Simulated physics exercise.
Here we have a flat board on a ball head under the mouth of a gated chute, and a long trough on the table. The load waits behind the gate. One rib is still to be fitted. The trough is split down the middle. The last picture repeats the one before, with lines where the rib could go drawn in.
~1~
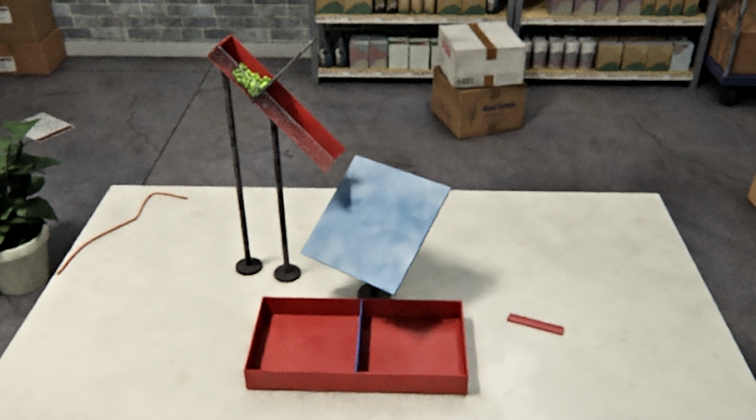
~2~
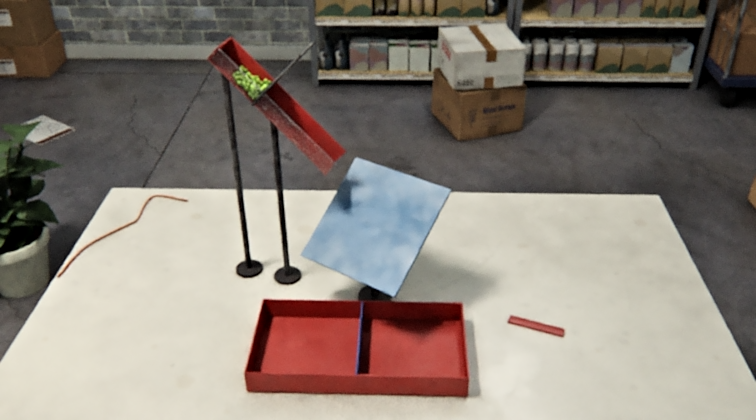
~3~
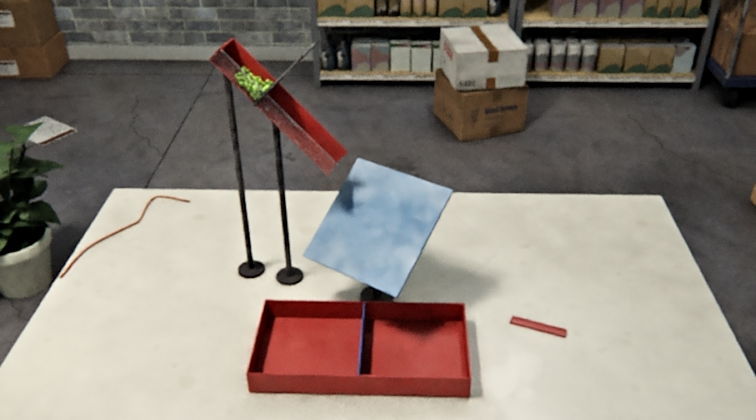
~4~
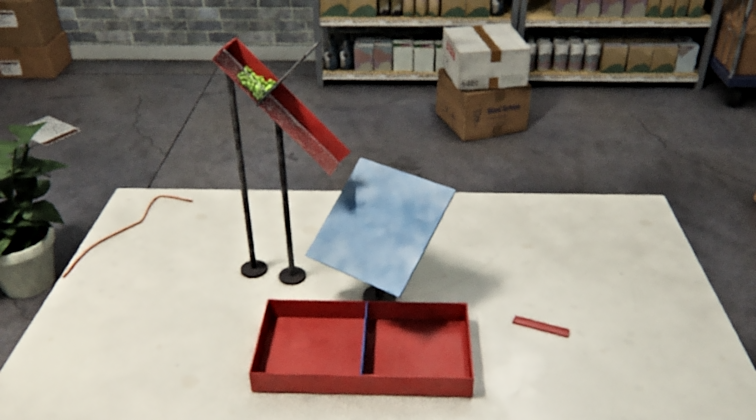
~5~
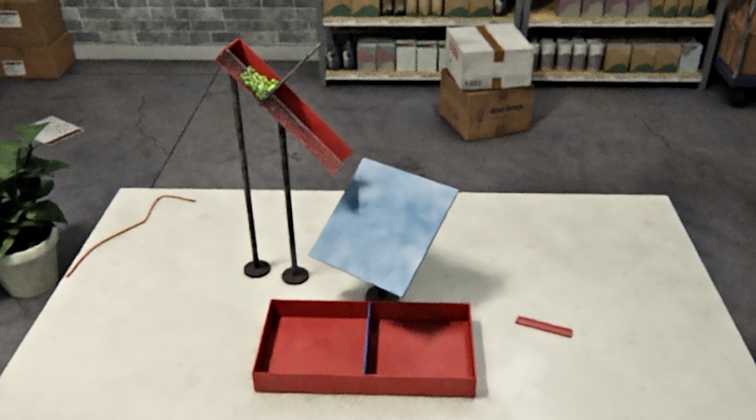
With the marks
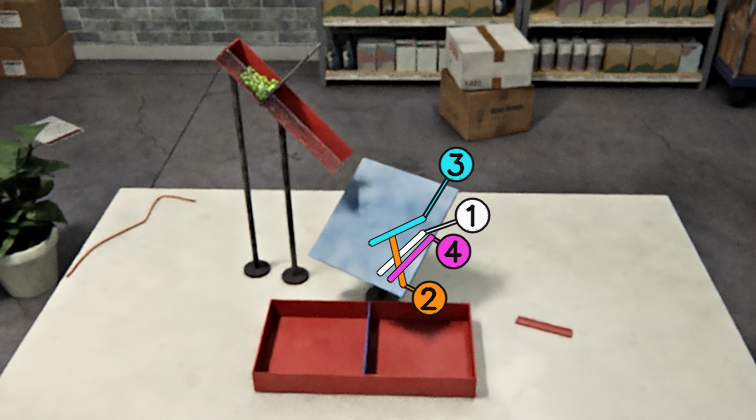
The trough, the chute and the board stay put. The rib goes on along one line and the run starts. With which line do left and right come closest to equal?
Take 2.
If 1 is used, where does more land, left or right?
Left.
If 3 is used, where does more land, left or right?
The left half.
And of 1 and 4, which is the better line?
4.
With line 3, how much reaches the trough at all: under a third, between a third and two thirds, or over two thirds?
Over two thirds.
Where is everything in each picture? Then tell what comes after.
The first frame shows load behind the gate at (255, 80), dried peas; lip of the chute at (331, 166), sloping fairly steeply.
The second frame shows middle of the board at (374, 223), tilted fairly steeply; middle of its low edge at (346, 275); of its high edge at (402, 173).
The third frame shows front corners of the trough at (247, 373) and (471, 378); front end of its middle wall at (358, 376).
The fourth frame shows middle of the load at (260, 83); lip at (335, 168).
The fifth frame shows middle of the load at (263, 83); lip at (338, 168).
On the marked copy, line 1 from (422, 233) to (380, 272); line 2 from (391, 233) to (403, 284); line 3 from (423, 218) to (371, 243); line 4 from (431, 237) to (390, 279).
With 1, of what is caught, nearly all in the left half, a stray few in the right.
With 2, of what is caught, about half in the left half, about half in the right.
With 3, of what is caught, nearly all in the left half, a stray few in the right.
With 4, of what is caught, most in the left half, a small part in the right.
